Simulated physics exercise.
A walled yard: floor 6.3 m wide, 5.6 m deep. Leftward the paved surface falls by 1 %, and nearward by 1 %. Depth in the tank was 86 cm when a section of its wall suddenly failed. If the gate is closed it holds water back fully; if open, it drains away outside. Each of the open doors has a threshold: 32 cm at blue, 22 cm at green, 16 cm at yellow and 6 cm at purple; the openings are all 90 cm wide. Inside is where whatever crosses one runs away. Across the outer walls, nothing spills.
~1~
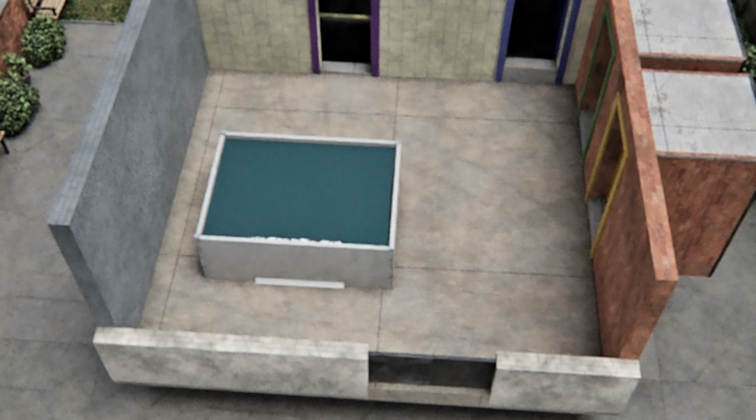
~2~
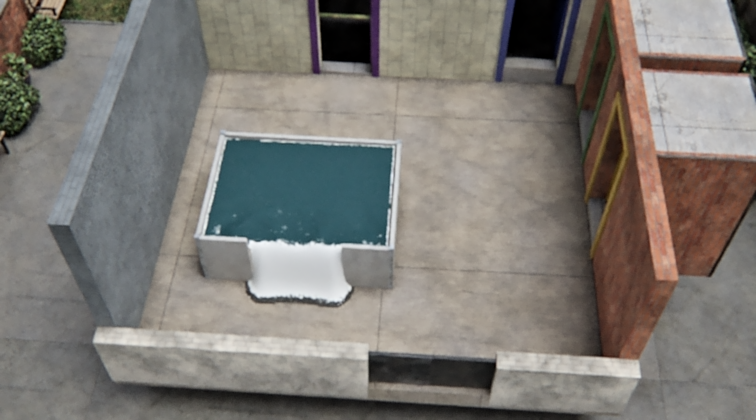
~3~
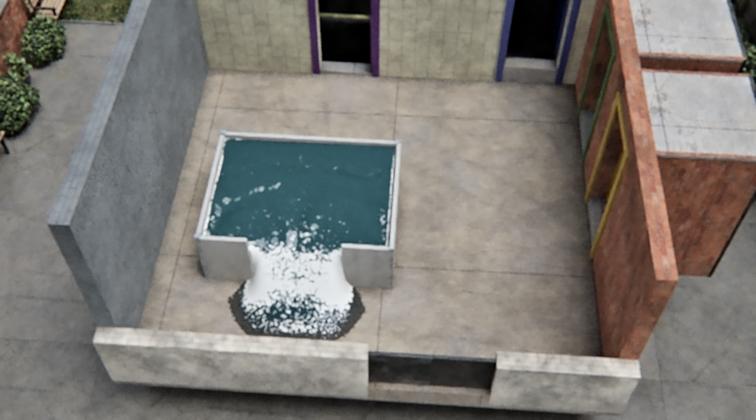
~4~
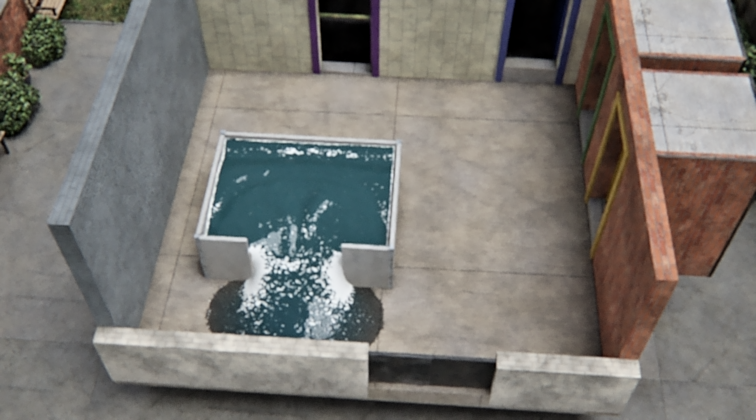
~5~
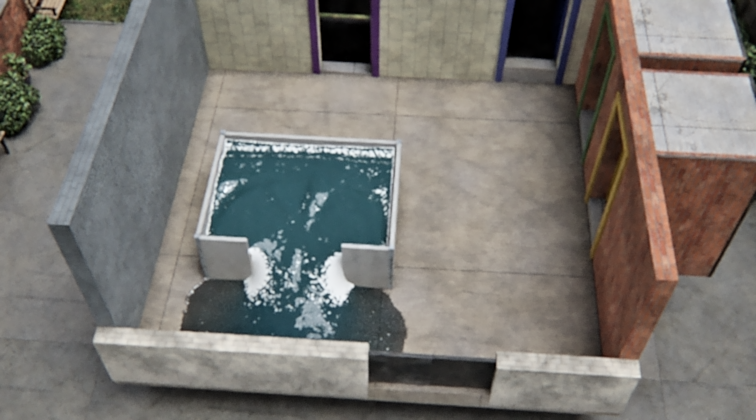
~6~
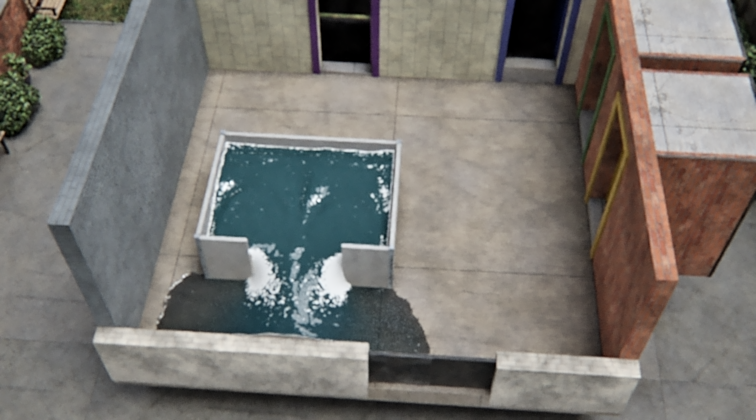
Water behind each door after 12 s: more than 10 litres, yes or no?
Blue door: No; green door: No; yellow door: No; purple door: Yes.
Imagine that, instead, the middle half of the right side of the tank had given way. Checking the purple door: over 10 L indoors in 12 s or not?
At the purple door the limit is exceeded.
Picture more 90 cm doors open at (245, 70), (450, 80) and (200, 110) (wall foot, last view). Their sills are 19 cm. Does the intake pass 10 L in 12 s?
So, in the order given, it's beyond the mark, then shy of the mark, then shy of the mark.
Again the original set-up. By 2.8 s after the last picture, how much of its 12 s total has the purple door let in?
That works out near 0%.
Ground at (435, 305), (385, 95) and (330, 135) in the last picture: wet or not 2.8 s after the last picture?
Point 1: Reached; point 2: Unreached; point 3: Unreached.
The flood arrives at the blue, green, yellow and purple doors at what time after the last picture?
Arrival: Blue 2.8 s, green 2.2 s, yellow 1.6 s, purple 2.8 s.
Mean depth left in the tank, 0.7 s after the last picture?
It averages close to 55 cm.
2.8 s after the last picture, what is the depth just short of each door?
Blue 1 cm, green 6 cm, yellow 14 cm, purple 1 cm.
Then, 0.7 s after the last picture water covers 20 % of the floor and is deepest (69 cm) near (132, 357); blue door not reached, green door not reached, yellow door not reached, purple door not reached.
Then, 1.5 s after the last picture water covers 40 % of the floor and is deepest (56 cm) near (145, 358); blue door not reached, green door not reached, yellow door not reached, purple door not reached.
Then, 2.8 s after the last picture water covers 65 % of the floor and is deepest (44 cm) near (210, 69); blue door not reached, green door 6 cm at the sill, 0 L in, yellow door 14 cm at the sill, 0 L in, purple door not reached.
Then, 6.3 s after the last picture water covers 95 % of the floor and is deepest (22 cm) near (132, 357); blue door 16 cm at the sill, 0 L in, green door 13 cm at the sill, 0 L in, yellow door 7 cm at the sill, 0 L in, purple door 8 cm at the sill, 8 L in.
Then, 11.3 s after the last picture water covers 95 % of the floor and is deepest (20 cm) near (132, 357); blue door 6 cm at the sill, 0 L in, green door 8 cm at the sill, 0 L in, yellow door 6 cm at the sill, 2 L in, purple door 13 cm at the sill, 69 L in.
